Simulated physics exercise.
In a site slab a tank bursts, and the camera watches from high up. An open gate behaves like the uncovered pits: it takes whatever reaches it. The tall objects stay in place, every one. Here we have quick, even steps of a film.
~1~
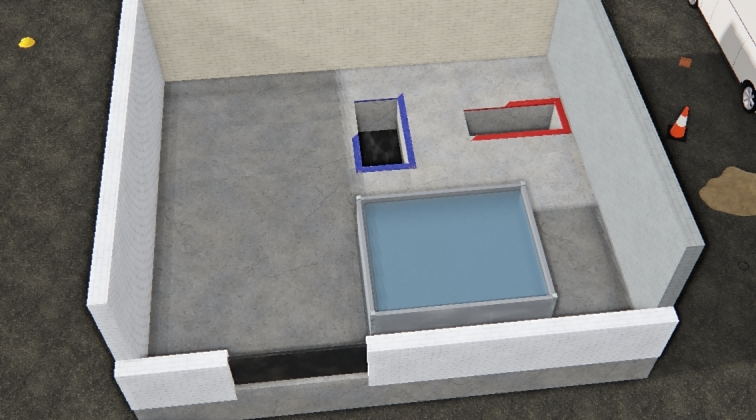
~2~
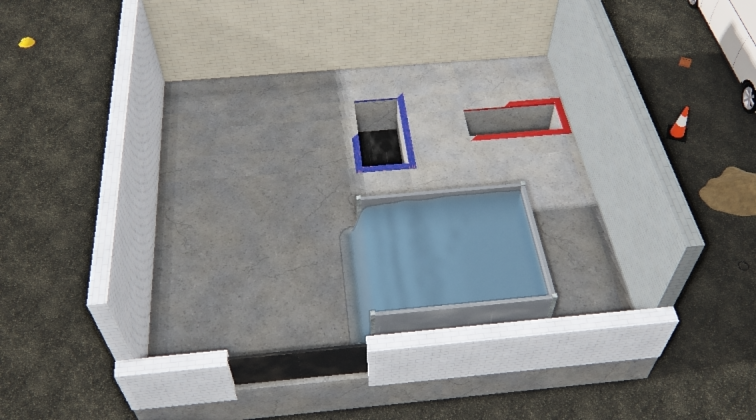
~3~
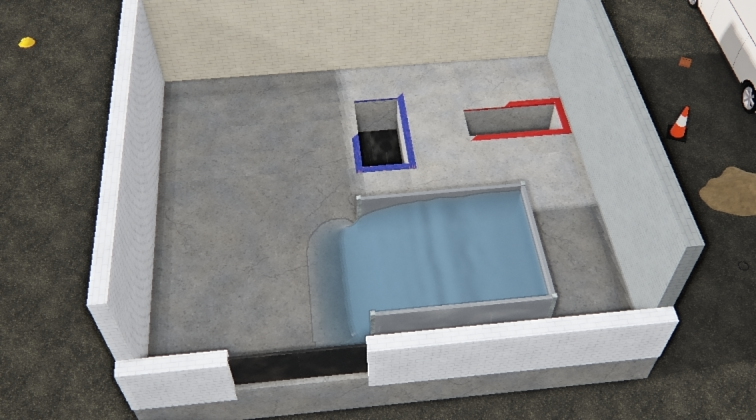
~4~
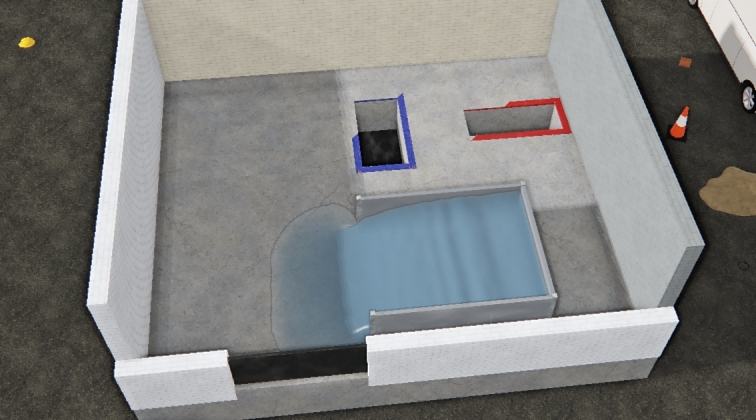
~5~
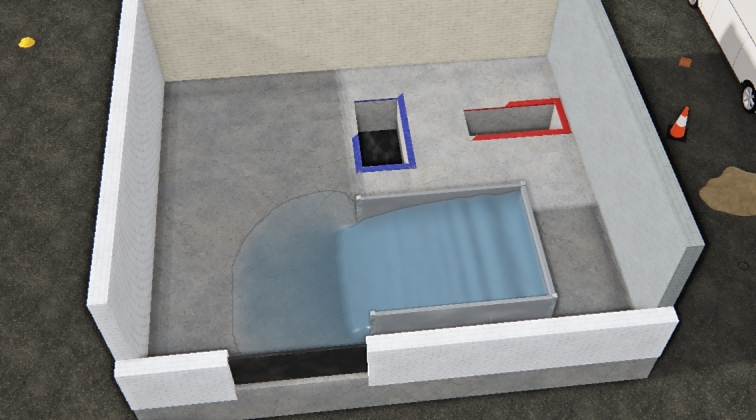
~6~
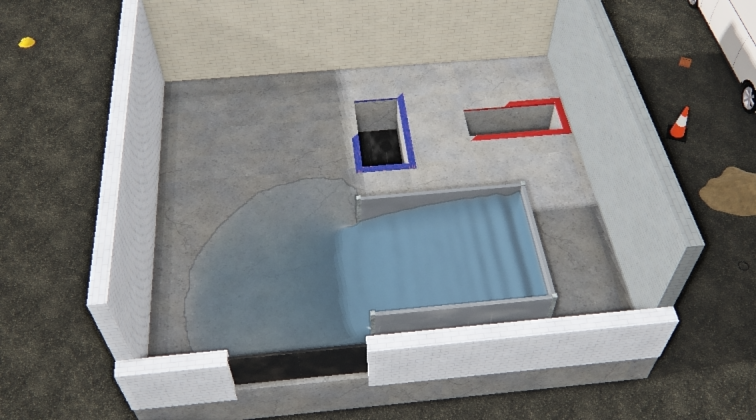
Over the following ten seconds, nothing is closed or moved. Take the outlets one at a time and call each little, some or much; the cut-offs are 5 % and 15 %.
In order: The gate catches little; the red pit catches some; the blue pit catches much.
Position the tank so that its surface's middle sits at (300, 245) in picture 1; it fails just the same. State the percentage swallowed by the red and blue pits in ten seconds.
After ten seconds: Red pit 20 percent, blue pit 20 percent.
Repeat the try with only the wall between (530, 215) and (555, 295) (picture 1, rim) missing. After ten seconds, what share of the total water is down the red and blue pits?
Parts in a hundred: Red 45, blue 6.
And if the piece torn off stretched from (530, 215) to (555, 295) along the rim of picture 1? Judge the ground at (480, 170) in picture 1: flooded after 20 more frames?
It would be soaked.
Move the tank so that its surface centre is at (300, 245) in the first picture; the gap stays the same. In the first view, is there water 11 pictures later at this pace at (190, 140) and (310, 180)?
Soaked, untouched.
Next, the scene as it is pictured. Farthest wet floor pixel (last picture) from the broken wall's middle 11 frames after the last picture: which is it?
Somewhere around (164, 103).
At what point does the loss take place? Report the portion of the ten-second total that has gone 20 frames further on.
My reading is about 0 per cent.
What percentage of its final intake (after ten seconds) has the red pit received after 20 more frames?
Some 0 per cent.
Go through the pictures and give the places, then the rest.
In the first picture, still water in the open tank at (452, 249).
In the second picture, water pours out at (368, 275) and has run to (355, 229).
In the third picture, water pours out at (368, 278) and has run to a hidden place.
In the fourth picture, water pours out at (368, 279) and has run to (309, 215).
In the fifth picture, water pours out at (368, 279) and has run to a hidden place.
In the sixth picture, the front is at (195, 341), out from the gap at (368, 280).
A moment on, water covers 35 % of the floor; the gate 0 %, the red pit 0 %, the blue pit 0 %.
Next, water covers 40 % of the floor; the gate 0 %, the red pit 0 %, the blue pit 0 %.
Then, water covers 50 % of the floor; the gate 0 %, the red pit 0 %, the blue pit 0 %.
Later, water covers 75 % of the floor; the gate 0 %, the red pit 1 %, the blue pit 8 %.
In the end, water covers 95 % of the floor; the gate 0 %, the red pit 11 %, the blue pit 26 %.
